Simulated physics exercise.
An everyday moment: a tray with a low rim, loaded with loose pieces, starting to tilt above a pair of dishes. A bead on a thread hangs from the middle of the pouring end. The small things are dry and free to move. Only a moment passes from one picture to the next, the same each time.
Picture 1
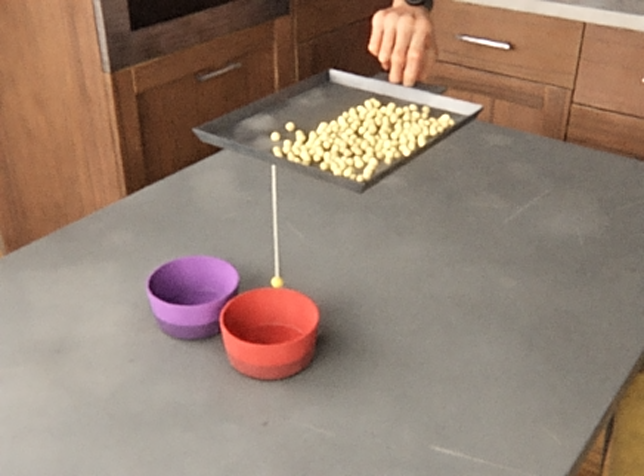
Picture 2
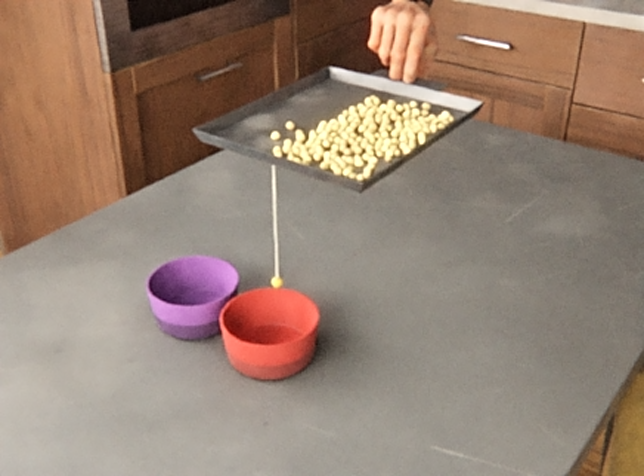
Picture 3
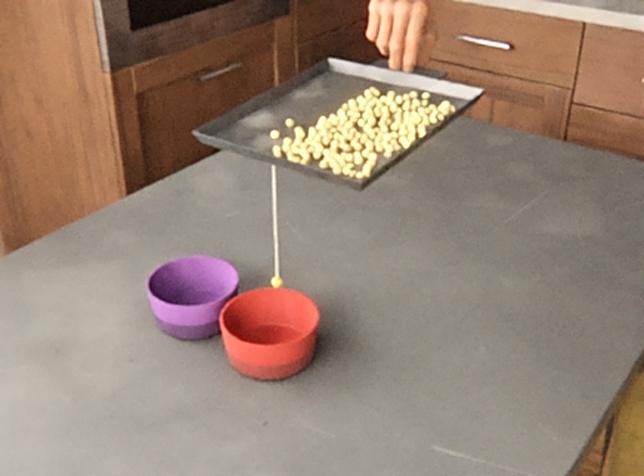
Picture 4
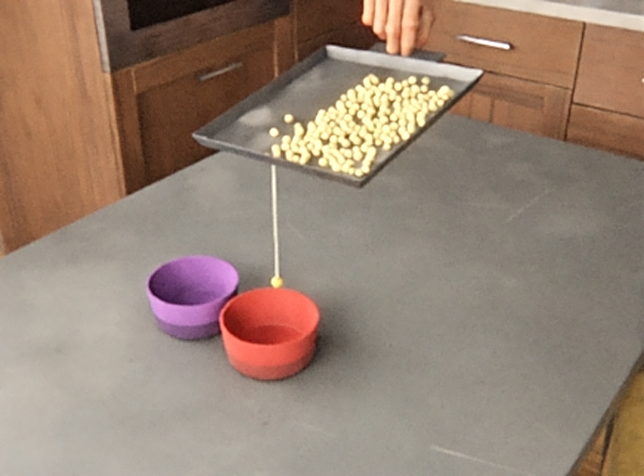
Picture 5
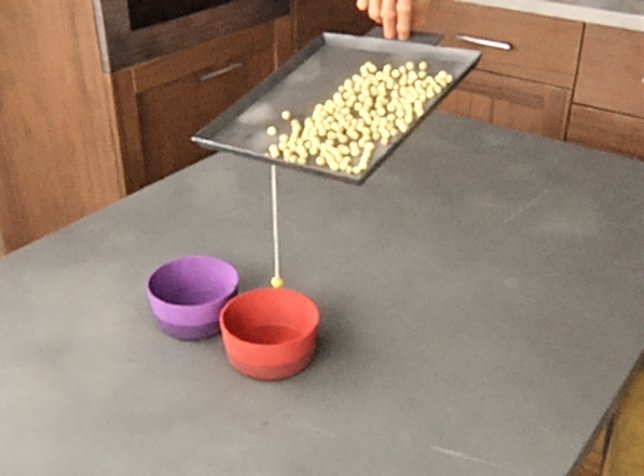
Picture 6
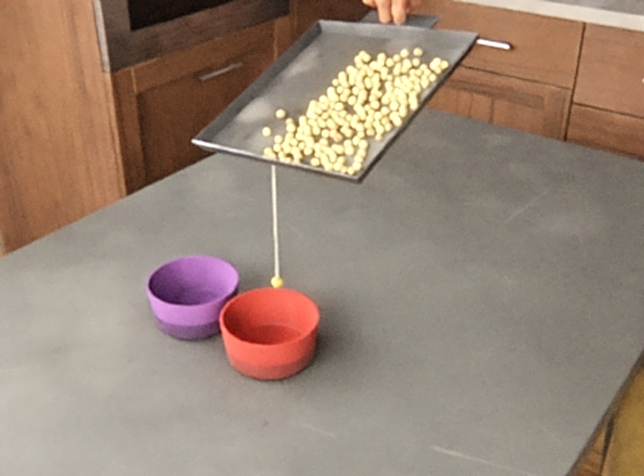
At first, a hand holds a dark, low-rimmed tray of pale soya beans nearly level above a purple bowl and a red bowl, with a yellow bead hanging from it. The hand then raises the far end, steadily steepening the tray, and the beans shift slightly toward the lower end.
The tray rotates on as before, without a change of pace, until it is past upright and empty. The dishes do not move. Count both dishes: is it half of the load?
In the dishes lies over half of it.
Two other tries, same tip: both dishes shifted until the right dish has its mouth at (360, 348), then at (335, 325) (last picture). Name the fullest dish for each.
The first try: Left. The second: The dish on the left.
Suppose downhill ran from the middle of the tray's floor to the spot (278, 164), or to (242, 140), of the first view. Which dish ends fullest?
The first try: Right. The second: The left one.
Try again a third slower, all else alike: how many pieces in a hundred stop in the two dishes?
Close to 90 per cent.
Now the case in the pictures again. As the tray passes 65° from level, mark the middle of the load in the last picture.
Close to (242, 170).
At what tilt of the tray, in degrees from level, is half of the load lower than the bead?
Roughly 85°.
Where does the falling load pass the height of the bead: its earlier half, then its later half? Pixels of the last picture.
The first part at (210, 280); the rest at (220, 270).
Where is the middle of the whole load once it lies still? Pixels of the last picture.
Roughly at (205, 317).
Soon after the last picture, tray tipped steeply; about half on the tray; a small part in the right dish; a small part in the left dish; a stray few outside both; about a quarter in the air.
A little later, tray tipped past a quarter turn; about a third in the right dish; about half in the left dish; a small part outside both; a stray few in the air.
Later still, tray tipped past a quarter turn; about a third in the right dish; about two thirds in the left dish; a small part outside both.
At rest, tray tipped past a quarter turn; about a third in the right dish; about two thirds in the left dish; a small part outside both.
